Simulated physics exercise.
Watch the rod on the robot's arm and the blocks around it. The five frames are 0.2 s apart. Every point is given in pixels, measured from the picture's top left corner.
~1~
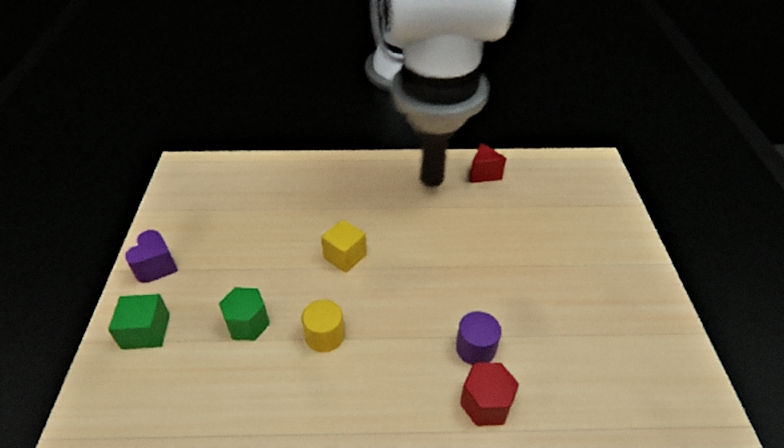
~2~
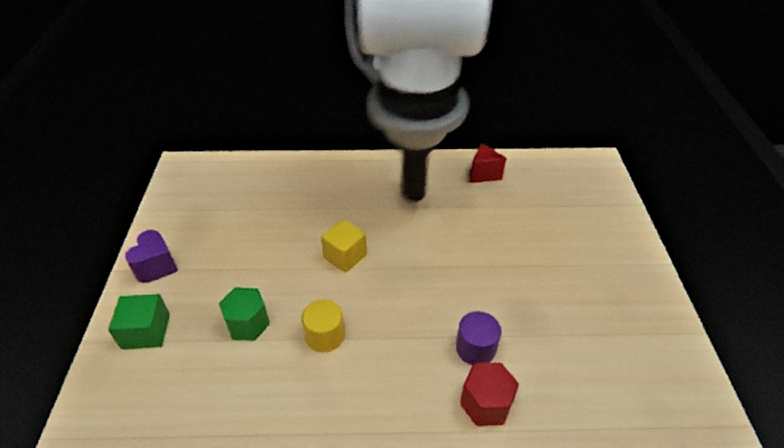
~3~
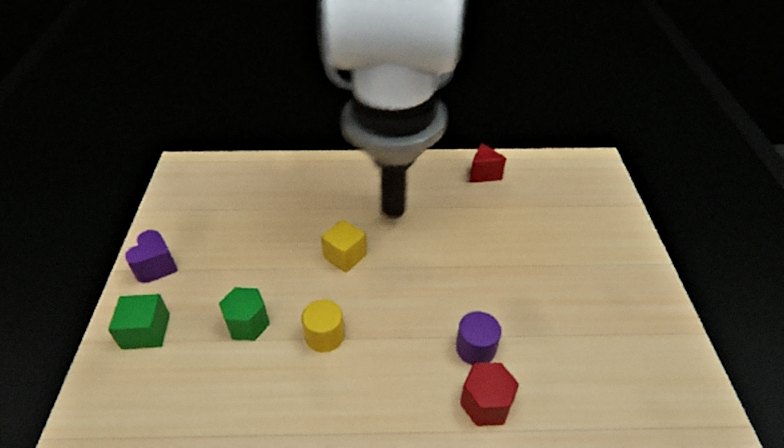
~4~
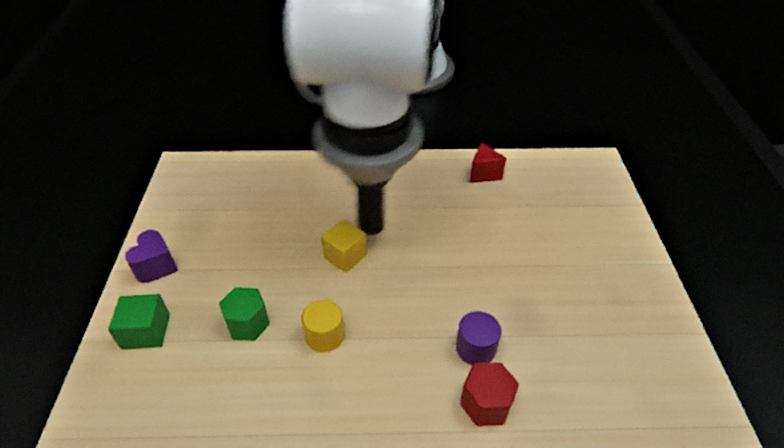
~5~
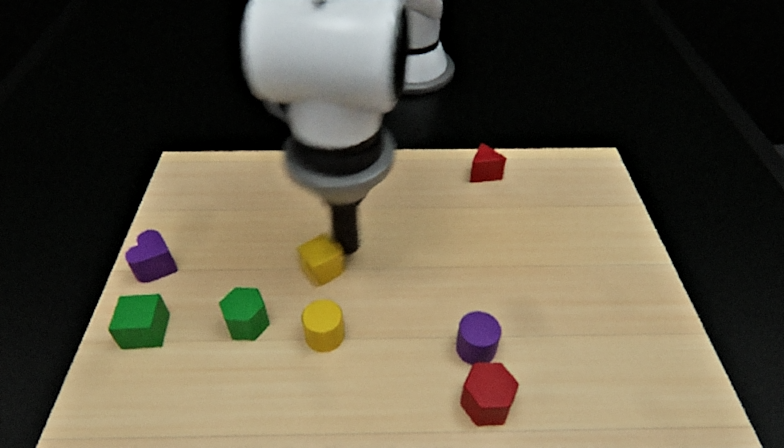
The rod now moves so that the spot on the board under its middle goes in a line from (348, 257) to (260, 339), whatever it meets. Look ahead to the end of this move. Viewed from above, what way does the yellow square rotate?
From the top, the block rotates clockwise.
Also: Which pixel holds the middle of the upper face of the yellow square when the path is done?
My best guess is (257, 278).
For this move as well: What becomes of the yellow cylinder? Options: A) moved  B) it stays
B
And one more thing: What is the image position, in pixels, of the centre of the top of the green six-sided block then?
My prediction: (219, 310).
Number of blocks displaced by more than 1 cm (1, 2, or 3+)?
That's two.
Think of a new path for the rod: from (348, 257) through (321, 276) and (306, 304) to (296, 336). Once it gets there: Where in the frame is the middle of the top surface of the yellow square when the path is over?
In the picture, that point is around (270, 278).
On the path given first. One third of the way, rod at (319, 271); yellow square at (286, 269), turned 30° clockwise.
Two thirds of the way, rod at (289, 299); green six-sided block at (233, 306), turned 25° anticlockwise; yellow square at (259, 278), turned 65° clockwise.
At the end, rod at (256, 328); green six-sided block at (219, 310); yellow square at (257, 278), turned 75° clockwise; yellow cylinder not moved.
